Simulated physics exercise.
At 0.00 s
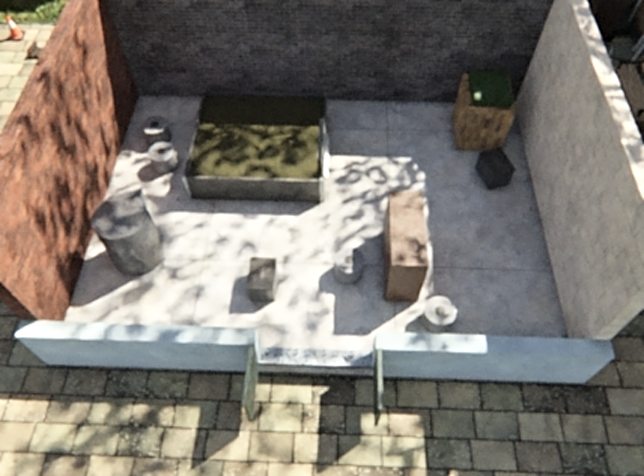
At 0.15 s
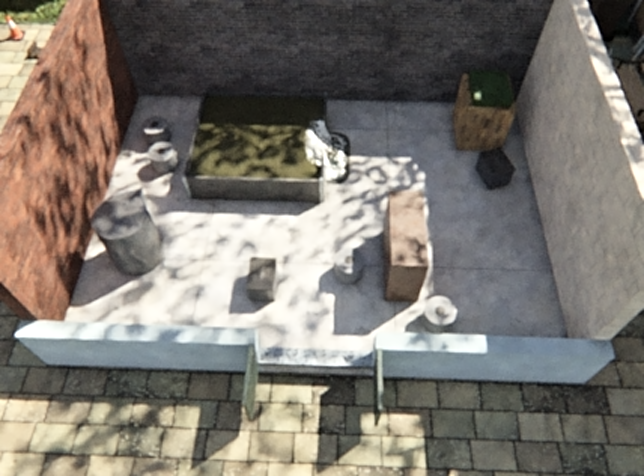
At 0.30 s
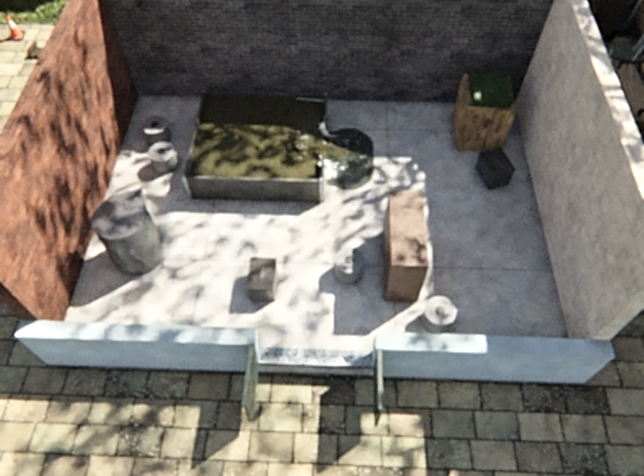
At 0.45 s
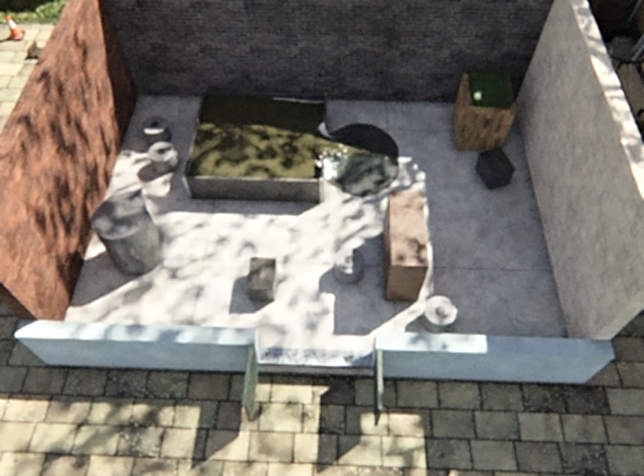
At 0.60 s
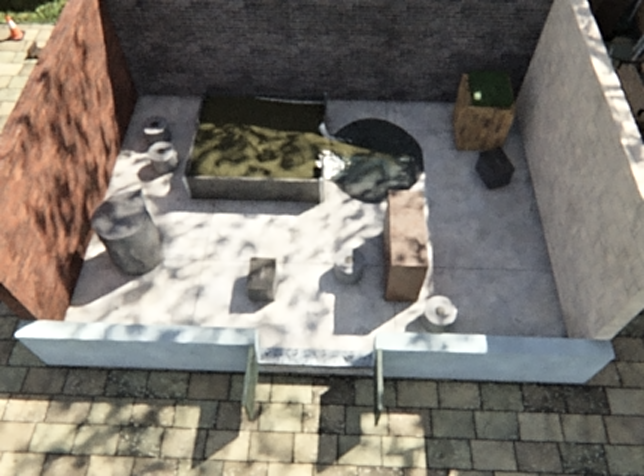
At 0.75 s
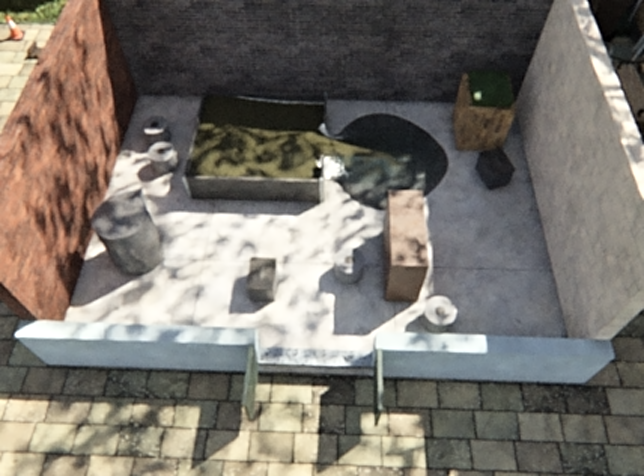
Water pours from the right side of a dark, open rectangular tank in a walled yard and spreads across the pale floor as a widening, dark rounded pool, while the surrounding blocks and cylinders stay in place.
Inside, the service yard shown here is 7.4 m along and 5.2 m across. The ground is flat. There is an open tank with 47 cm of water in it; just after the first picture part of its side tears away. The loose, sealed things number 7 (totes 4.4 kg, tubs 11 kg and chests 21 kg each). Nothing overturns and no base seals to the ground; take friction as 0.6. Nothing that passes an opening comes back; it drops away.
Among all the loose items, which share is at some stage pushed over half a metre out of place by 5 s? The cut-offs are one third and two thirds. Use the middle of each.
The count shifted never gets to a third.
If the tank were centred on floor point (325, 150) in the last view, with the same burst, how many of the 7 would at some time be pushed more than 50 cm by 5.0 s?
That would give 2.
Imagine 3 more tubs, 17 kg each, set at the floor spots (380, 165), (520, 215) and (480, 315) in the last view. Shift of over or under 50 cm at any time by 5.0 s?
Outcome: Breaks the threshold first, breaks the threshold next, stays within last.
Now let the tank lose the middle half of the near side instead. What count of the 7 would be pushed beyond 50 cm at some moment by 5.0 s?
The answer would then be 2.
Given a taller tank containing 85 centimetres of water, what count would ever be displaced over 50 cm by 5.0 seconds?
Then the count would be 2.
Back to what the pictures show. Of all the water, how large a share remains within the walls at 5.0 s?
Still held: Near 100 %.
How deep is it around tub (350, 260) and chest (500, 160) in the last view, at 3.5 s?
Around 1 cm and 17 cm.
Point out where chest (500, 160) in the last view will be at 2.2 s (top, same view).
Around (525, 164).
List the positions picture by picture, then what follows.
In the first frame, a tote at (130, 197) rests on the ground; a tub at (350, 260) rests on the ground; 4.5 m2 under water; 0 of 7 have shifted.
In the second frame, a tote at (130, 197), on the bottom; a tub at (350, 260) rests on the ground; 4.9 m2 under water; 0 of 7 have shifted.
In the third frame, a tote at (130, 197), on the bottom; a tub at (350, 260), on the bottom; water covers 5.5 m2; 0 of 7 have shifted.
In the fourth frame, a tote at (130, 197) rests on the ground; a tub at (350, 260) rests on the ground; 6.3 m2 under water; 0 of 7 have shifted.
In the fifth frame, a tote at (130, 197), on the bottom; a tub at (350, 260), on the bottom; 7.1 m2 under water; 0 of 7 have shifted.
In the sixth frame, a tote at (130, 197) rests on the ground; a tub at (350, 260) rests on the ground; 8.1 m2 under water; 0 of 7 have shifted.
After 1.1 s 0 of 7 are over 50 cm from their spots; 0 afloat.
After 2.2 s 0 of 7 are over 50 cm from their spots; 0 afloat.
After 3.5 s 1 of 7 are over 50 cm from their spots; 1 afloat.
After 5.0 s 1 of 7 are over 50 cm from their spots, and 1 have been at some point; 1 afloat.
